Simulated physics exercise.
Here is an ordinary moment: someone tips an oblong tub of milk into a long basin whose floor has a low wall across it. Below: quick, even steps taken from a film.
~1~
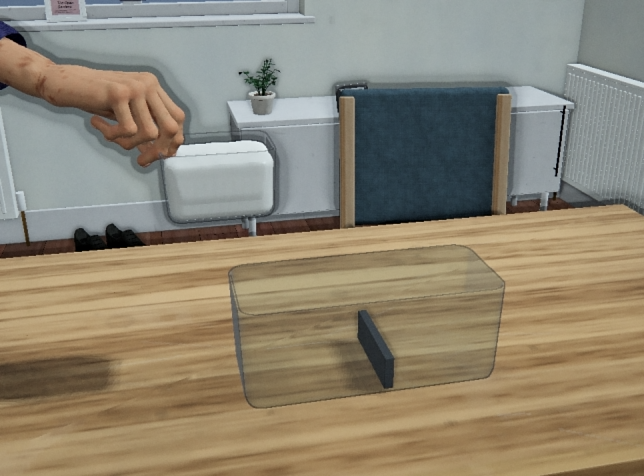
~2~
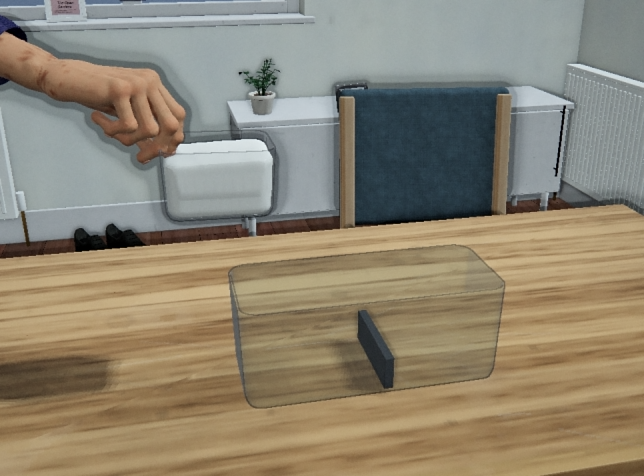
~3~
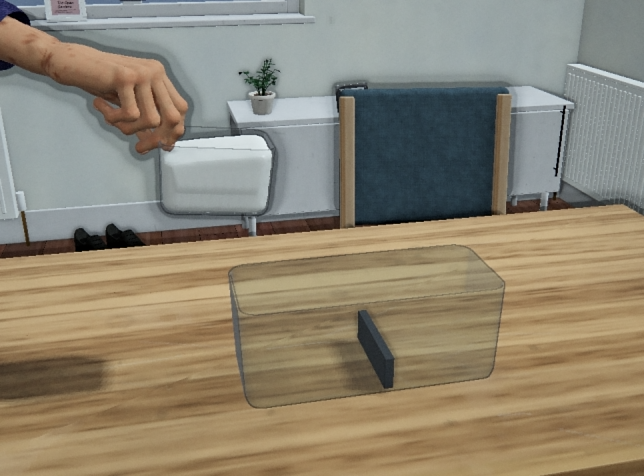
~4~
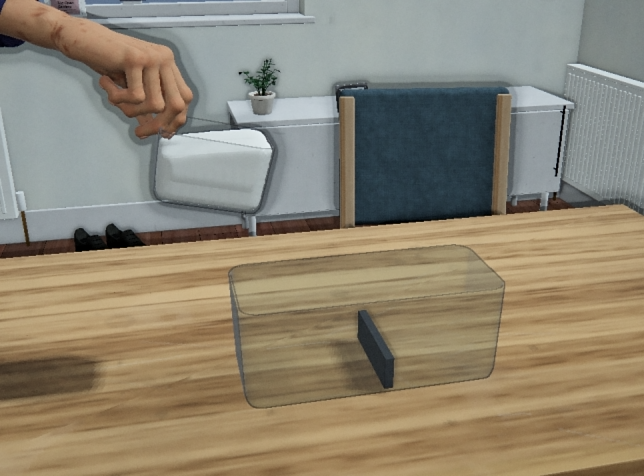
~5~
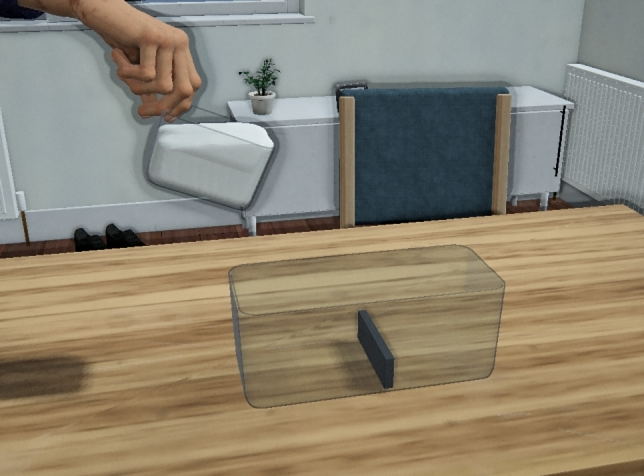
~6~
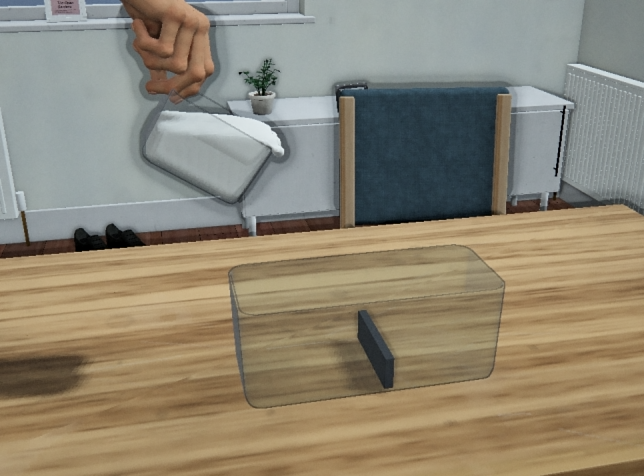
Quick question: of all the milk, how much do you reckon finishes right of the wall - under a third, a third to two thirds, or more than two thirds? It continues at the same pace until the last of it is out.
The right of the wall is going to hold one third to two thirds.
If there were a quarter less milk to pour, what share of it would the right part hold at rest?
55 per cent.
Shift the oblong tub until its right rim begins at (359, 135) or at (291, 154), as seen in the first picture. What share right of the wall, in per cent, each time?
Near 55 % and 70 %.
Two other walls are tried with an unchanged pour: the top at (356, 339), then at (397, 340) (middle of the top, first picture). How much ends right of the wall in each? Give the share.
It works out to around 75 per cent for the first and around 30 per cent for the second.
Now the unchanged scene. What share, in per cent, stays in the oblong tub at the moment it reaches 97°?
Still holding around 30 %, give or take.
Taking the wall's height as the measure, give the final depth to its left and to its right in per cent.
20 per cent left, 50 per cent right.
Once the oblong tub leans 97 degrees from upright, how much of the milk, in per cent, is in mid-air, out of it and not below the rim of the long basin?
About 60 %.
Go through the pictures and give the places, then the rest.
The first picture shows tilt 0°; pouring edge (270, 141); surface from (162, 155) to (268, 149); the long basin's rim runs from (234, 292) to (486, 266); the wall's top is at (375, 334).
The second picture shows tilt 2°; pouring edge (270, 142); surface from (162, 155) to (267, 147).
The third picture shows tilt 6°; pouring edge (270, 142); surface from (161, 153) to (268, 143).
The fourth picture shows tilt 13°; pouring edge (270, 142); surface from (159, 145) to (267, 138).
The fifth picture shows tilt 22°; pouring edge (269, 142); surface from (156, 135) to (269, 136); 2 per cent is over the edge.
The sixth picture shows tilt 34°; pouring edge (269, 142); surface from (150, 126) to (264, 131); 4 per cent is over the edge.
A moment on, the oblong tub is tipped on its side and 32 per cent is still to pour, 11 is left of the wall and 0 right of it.
Next, the oblong tub is tipped right over and 2 per cent is still to pour, 18 is left of the wall and 64 right of it.
Then the oblong tub is tipped right over and 0 per cent is still to pour, 35 is left of the wall and 61 right of it.
Later the oblong tub is tipped right over and 0 per cent is still to pour, 38 is left of the wall and 60 right of it.
At rest 38 per cent lies left of the wall, 60 right of it and 2 outside.
